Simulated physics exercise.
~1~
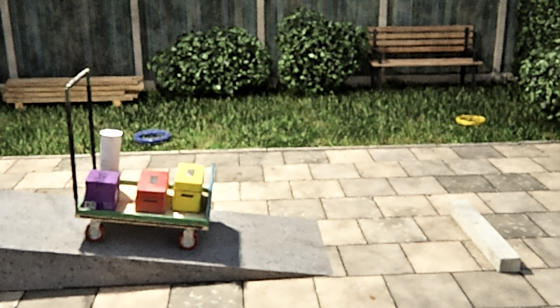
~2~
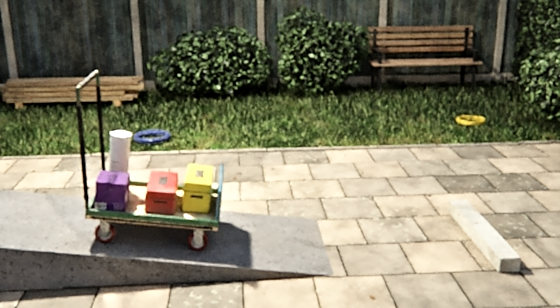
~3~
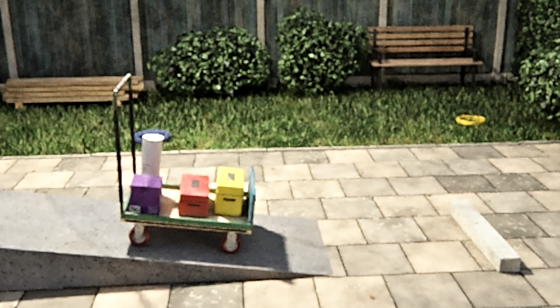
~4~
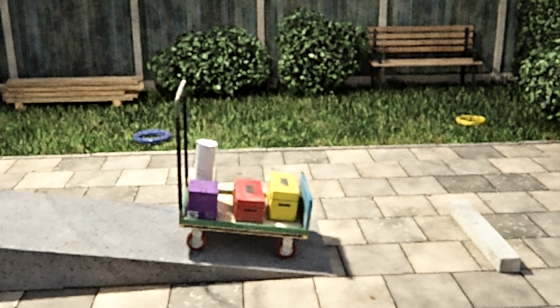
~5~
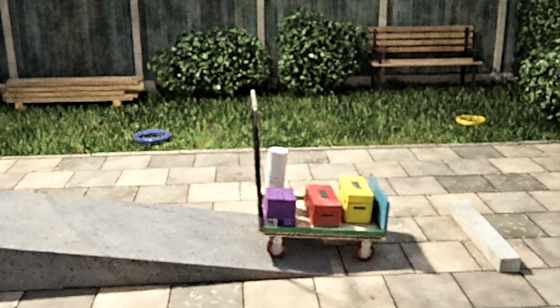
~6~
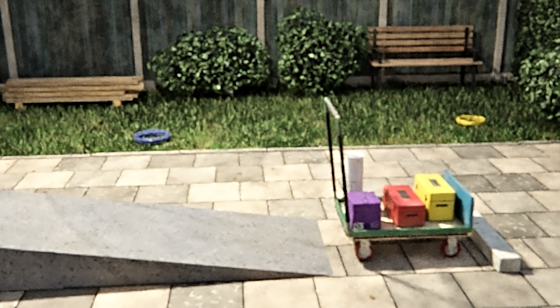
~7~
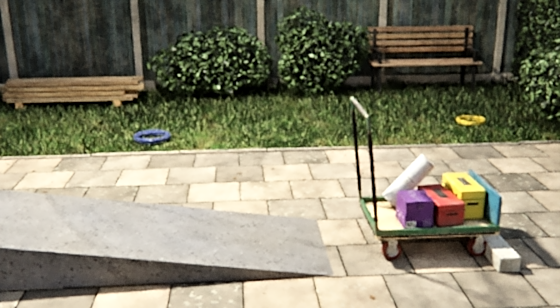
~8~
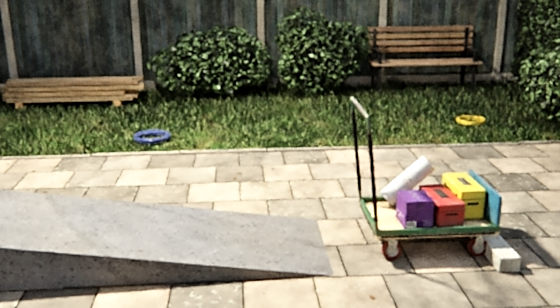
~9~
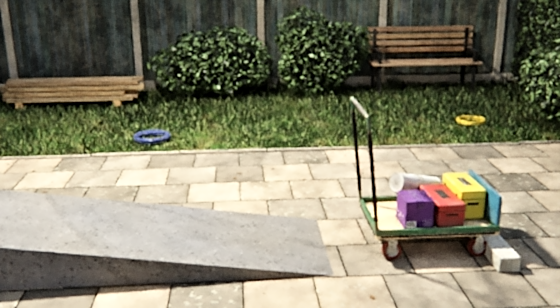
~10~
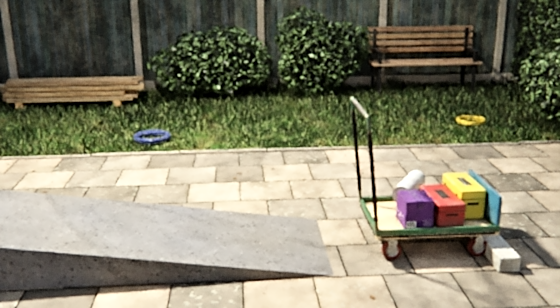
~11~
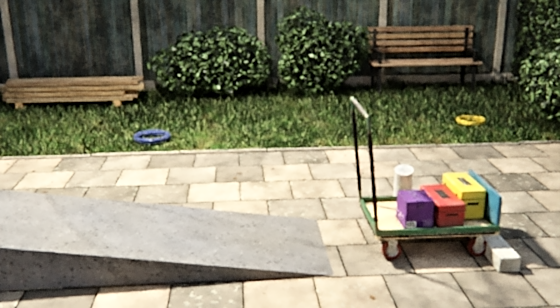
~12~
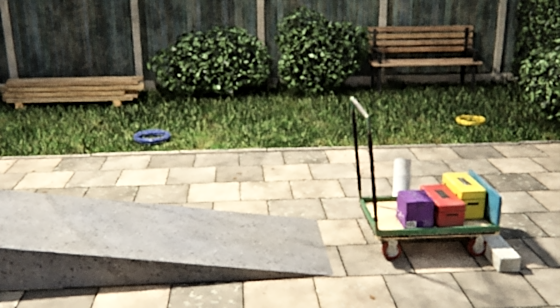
A flatbed trolley carrying a white canister and purple, red and yellow boxes rolled down a ramp and stopped abruptly at a kerb; the boxes slid forward, and the canister toppled, rolled off the back and ended upside down behind the trolley.
